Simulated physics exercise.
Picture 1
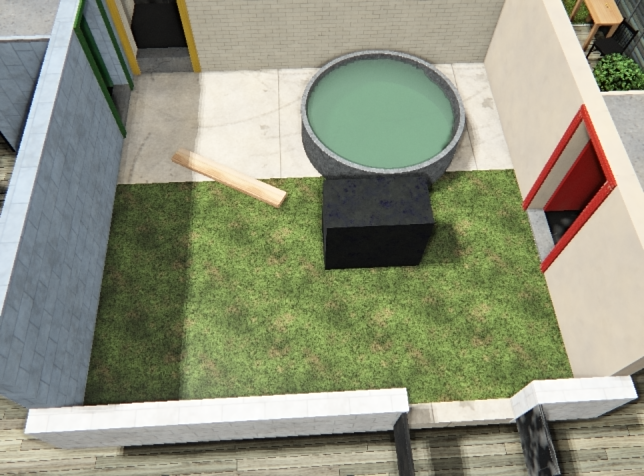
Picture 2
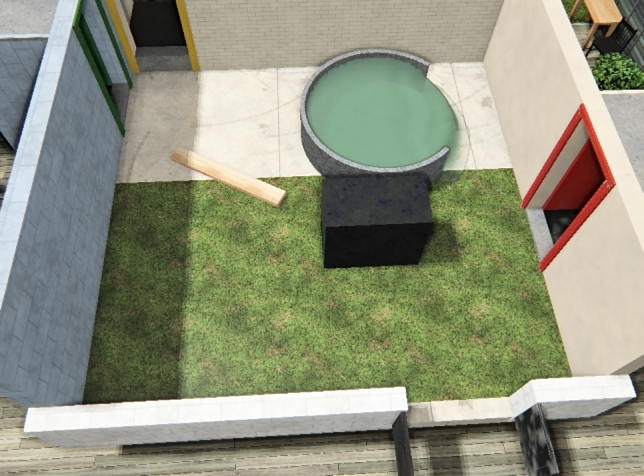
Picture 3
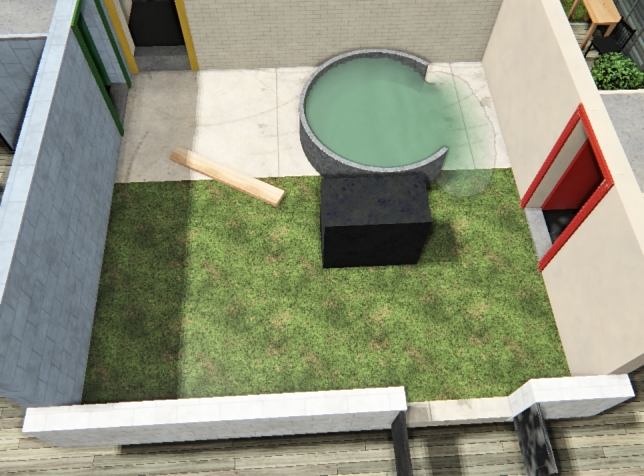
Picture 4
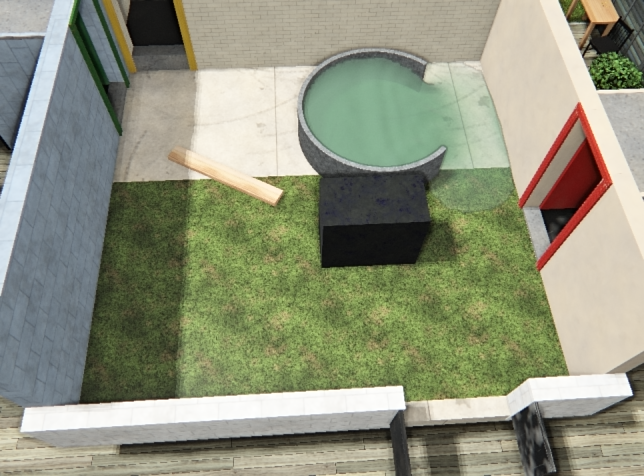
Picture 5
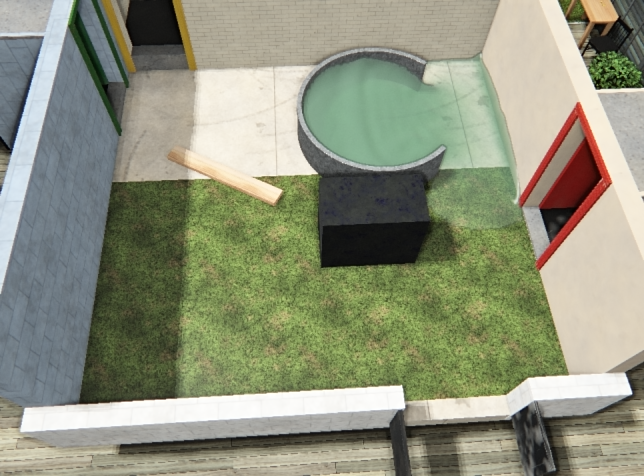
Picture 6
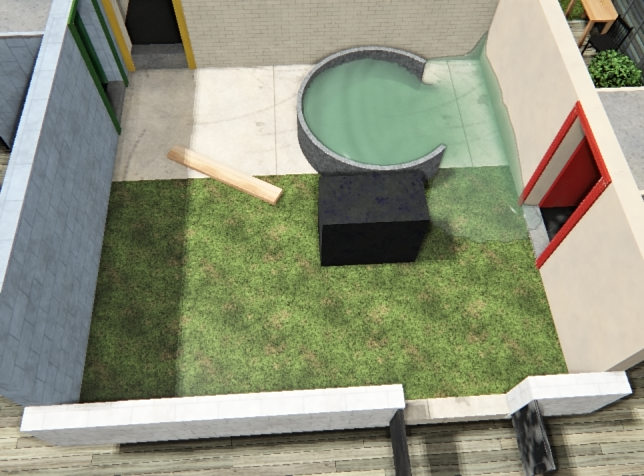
Green water sits still in a round grey pool at the back of a walled garden, seen from high above by a camera that barely shifts. A black block stands on the grass before it, a pale plank lies to the left, and a red-framed doorway opens in the cream right wall. The pool's right side opens, and water pours out rightward, spreading over paving and grass to that wall.
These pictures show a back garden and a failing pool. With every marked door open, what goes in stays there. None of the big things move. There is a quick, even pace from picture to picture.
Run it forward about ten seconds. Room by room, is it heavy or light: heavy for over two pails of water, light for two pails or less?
Result: The red door will go over two buckets. The green door will keep to two buckets. The yellow door will keep to two buckets.
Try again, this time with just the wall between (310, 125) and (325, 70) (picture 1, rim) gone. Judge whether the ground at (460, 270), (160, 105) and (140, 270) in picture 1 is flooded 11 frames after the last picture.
Untouched, soaked, untouched.
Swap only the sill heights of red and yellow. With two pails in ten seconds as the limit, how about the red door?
With the sills exchanged, the red door falls below the cutoff.
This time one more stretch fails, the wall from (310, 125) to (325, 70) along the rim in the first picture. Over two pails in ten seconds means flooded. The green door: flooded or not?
Door green: It goes beyond the limit.
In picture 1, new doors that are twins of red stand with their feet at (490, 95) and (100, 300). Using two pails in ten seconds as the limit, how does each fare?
The first door runs past the limit, while the second remains below the limit.
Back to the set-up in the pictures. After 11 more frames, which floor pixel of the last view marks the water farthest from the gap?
My best guess is about (562, 360).
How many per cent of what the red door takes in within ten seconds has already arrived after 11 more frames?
Roughly 25 per cent.
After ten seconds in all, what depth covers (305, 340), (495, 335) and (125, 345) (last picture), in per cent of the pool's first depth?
About 10 per cent, then 14 per cent, then 8 per cent.
A moment on, water covers 15 % of the floor; the red door under two buckets in, the green door not reached, the yellow door not reached.
Next, water covers 25 % of the floor; the red door under two buckets in, the green door not reached, the yellow door not reached.
Then, water covers 50 % of the floor; the red door over two buckets in, the green door wet at the sill, nothing in, the yellow door wet at the sill, nothing in.
Later, water covers 70 % of the floor; the red door over two buckets in, the green door wet at the sill, nothing in, the yellow door wet at the sill, nothing in.
In the end, water covers 95 % of the floor; the red door over two buckets in, the green door wet at the sill, nothing in, the yellow door wet at the sill, nothing in.
